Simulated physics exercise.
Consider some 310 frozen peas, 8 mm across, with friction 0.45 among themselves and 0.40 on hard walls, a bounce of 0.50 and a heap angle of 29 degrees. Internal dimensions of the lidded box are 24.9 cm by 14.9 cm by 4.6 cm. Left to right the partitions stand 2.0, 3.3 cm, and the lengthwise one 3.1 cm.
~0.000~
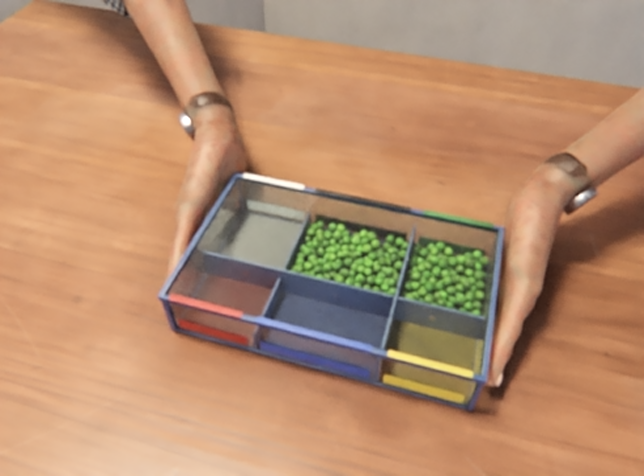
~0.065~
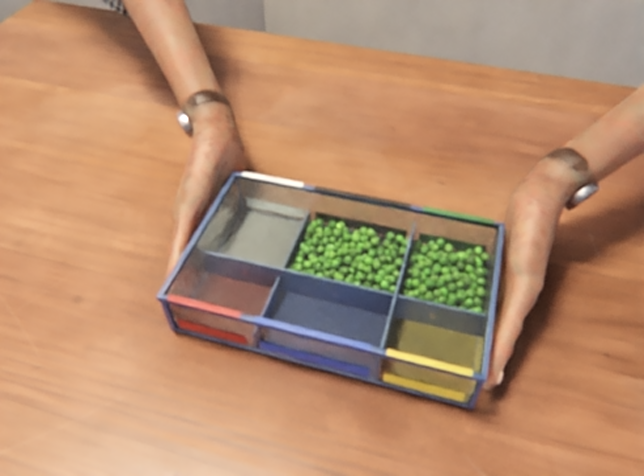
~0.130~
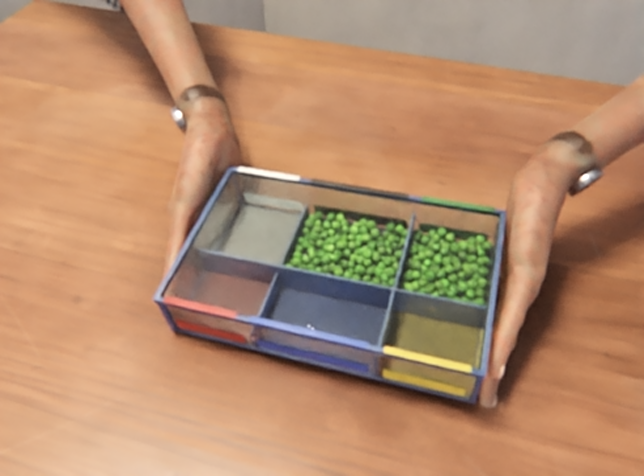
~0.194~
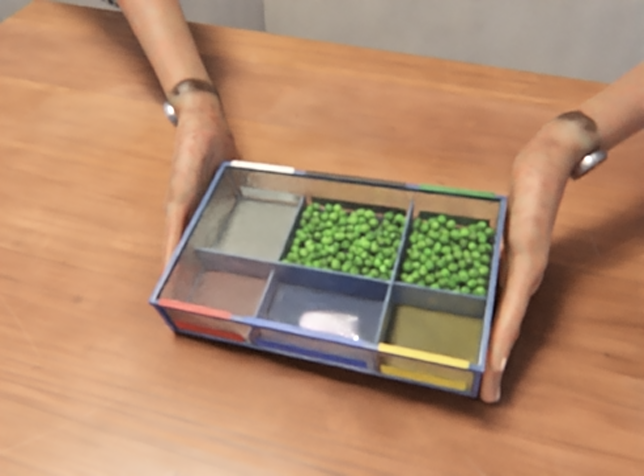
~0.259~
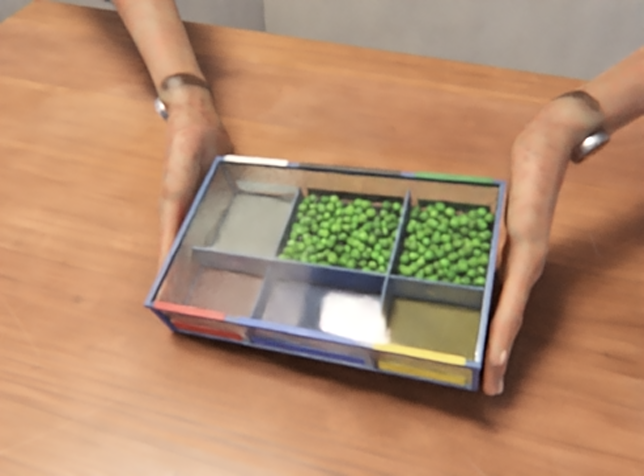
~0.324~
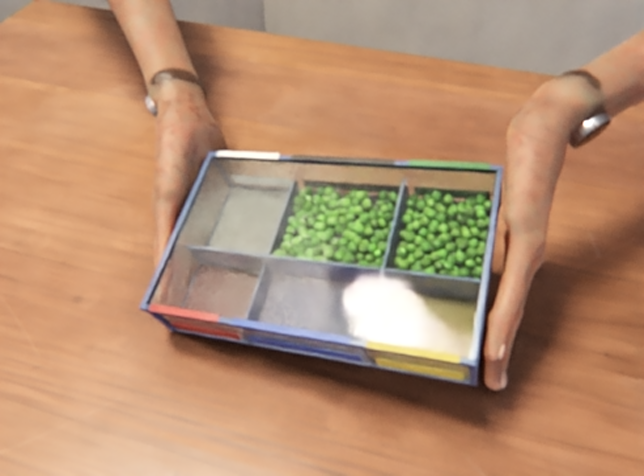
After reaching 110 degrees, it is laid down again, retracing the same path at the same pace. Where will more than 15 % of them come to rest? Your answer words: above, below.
Red - above; blue - below; green - above; yellow - below; white - below; black - below.
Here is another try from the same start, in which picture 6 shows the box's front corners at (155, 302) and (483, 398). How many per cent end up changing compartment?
I'd put it at about 40 per cent.
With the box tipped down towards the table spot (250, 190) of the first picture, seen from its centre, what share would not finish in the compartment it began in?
That would be close to 50 per cent.
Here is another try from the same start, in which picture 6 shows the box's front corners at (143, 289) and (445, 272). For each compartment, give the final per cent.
In per cent, the final split is red 10, blue 0, green 30, yellow 0, white 60, black 5.
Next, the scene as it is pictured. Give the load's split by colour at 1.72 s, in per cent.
In per cent: Red 25, blue 10, green 35, yellow 5, white 10, black 20.
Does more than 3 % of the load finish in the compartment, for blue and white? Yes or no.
Checking blue: It clears; checking white: It clears.
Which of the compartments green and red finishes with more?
The red compartment.
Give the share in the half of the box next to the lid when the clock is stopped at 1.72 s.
About 70 per cent.
After 1.72 s, tilt 110 degrees; red 25 %, blue 10 %, green 35 %, yellow 5 %, white 10 %, black 20 %.
Then, at 2.65 s, tilt 50 degrees; red 50 %, blue 5 %, green 30 %, white 10 %.
Then, at 3.58 s, tilt 0 degrees; red 50 %, blue 5 %, green 30 %, white 10 %.
In the end, at 4.0 s, red 50 %, blue 5 %, green 30 %, yellow 0 %, white 10 %, black 0 %.
